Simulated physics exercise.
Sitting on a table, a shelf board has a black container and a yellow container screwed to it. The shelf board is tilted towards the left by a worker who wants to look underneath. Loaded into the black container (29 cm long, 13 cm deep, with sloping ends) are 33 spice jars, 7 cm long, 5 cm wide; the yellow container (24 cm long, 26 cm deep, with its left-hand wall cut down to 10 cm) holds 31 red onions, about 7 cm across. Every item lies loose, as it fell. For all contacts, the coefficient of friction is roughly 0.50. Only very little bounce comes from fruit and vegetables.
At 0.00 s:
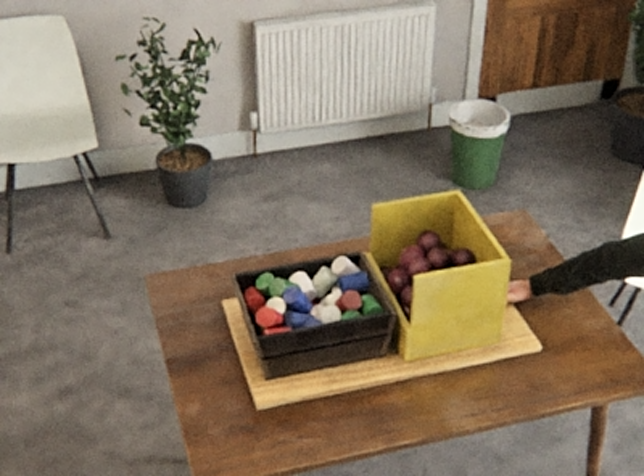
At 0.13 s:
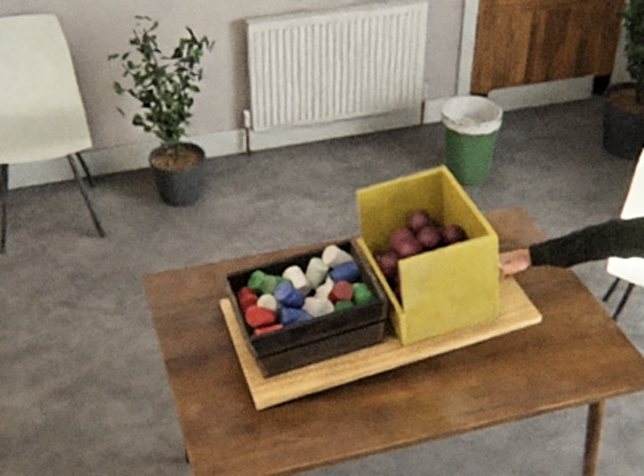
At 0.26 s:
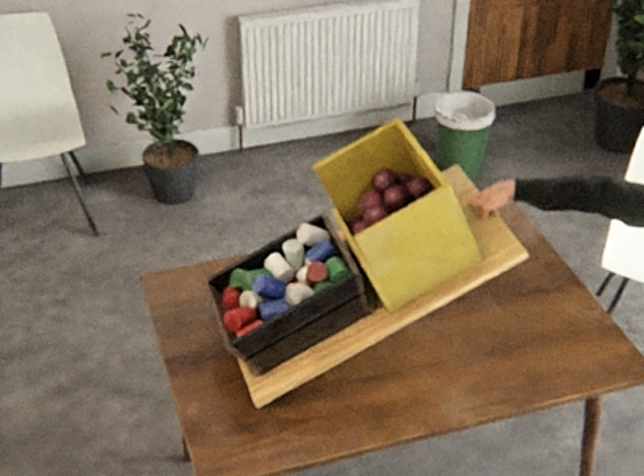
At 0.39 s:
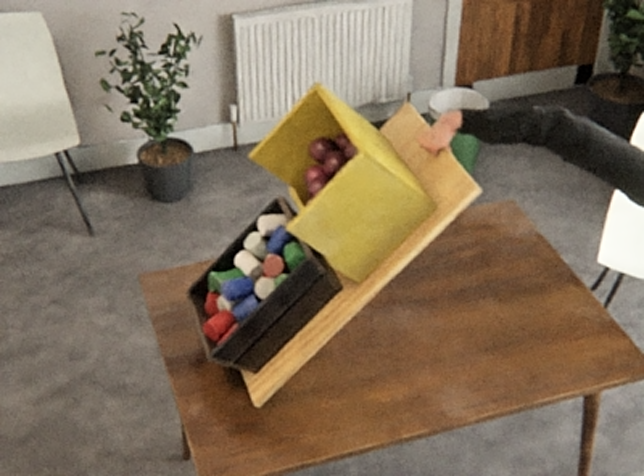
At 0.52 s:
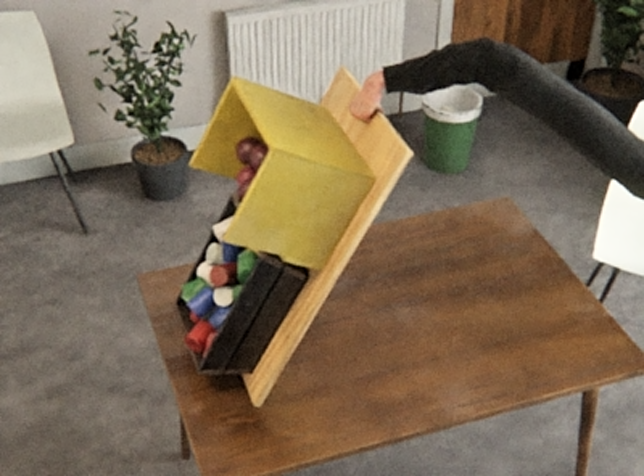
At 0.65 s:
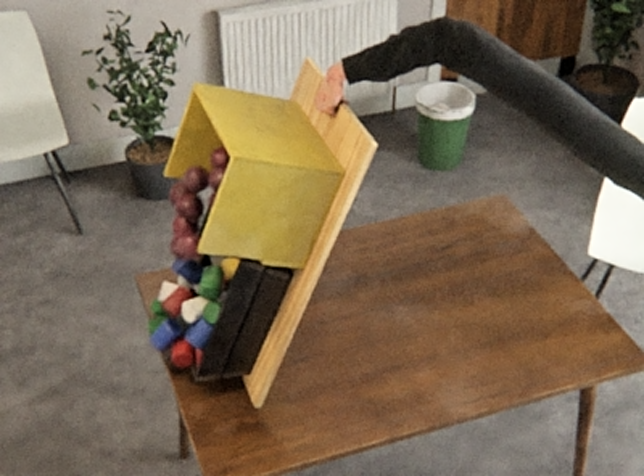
A dark-sleeved arm reaches in from the right over a brown wooden table in a grey-carpeted room, seen from above. On a pale board sit a black container of red, blue, green and white pieces at left and a yellow one of dark red onions at right. The hand raises the board's right end steeply leftward, the contents shift and some spill out, while the camera drifts slightly.
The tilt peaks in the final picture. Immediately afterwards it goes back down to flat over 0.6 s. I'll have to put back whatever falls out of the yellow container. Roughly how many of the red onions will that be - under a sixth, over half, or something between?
Bet it keeps below half of them inside.
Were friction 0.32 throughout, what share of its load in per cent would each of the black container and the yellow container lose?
Black container 40, yellow container 90 per cent.
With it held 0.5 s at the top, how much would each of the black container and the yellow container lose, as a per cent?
That would cost black container 60 per cent of its load and yellow container 70 per cent.
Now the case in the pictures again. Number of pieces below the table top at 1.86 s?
Piece count: Some 35.
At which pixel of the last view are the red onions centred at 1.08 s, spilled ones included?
Centred roughly at (160, 352).
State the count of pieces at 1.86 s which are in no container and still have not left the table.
About 4 of them.
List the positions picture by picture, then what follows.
In the first frame (places track the rim corner closest to us here; the camera moves round a little), yellow container (414, 277); black container (257, 338); tipped 0°; all still inside.
The second frame shows yellow container (399, 263); black container (249, 339); tipped 7°.
The third frame shows yellow container (354, 238); black container (230, 344); tipped 24°.
The fourth frame shows yellow container (287, 229); black container (211, 356); tipped 44°.
The fifth frame shows yellow container (223, 240); black container (199, 369); tipped 61°.
The sixth frame shows yellow container (197, 252); black container (196, 376); tipped 68°; 10 out, the lowest jar at (160, 334).
After 0.84 s, tilt 52°; the black container is down by 10 of 33 and the yellow container is down by 23 of 31.
After 1.08 s, tilt 13°; the black container is down by 18 of 33 and the yellow container is down by 27 of 31.
After 1.42 s, tilt 0°; the black container is down by 18 of 33 and the yellow container is down by 27 of 31.
Final count (at 1.86 s), the black container is down by 18 of 33 and the yellow container is down by 27 of 31. Asked share, 27 of 31, 87 per cent.
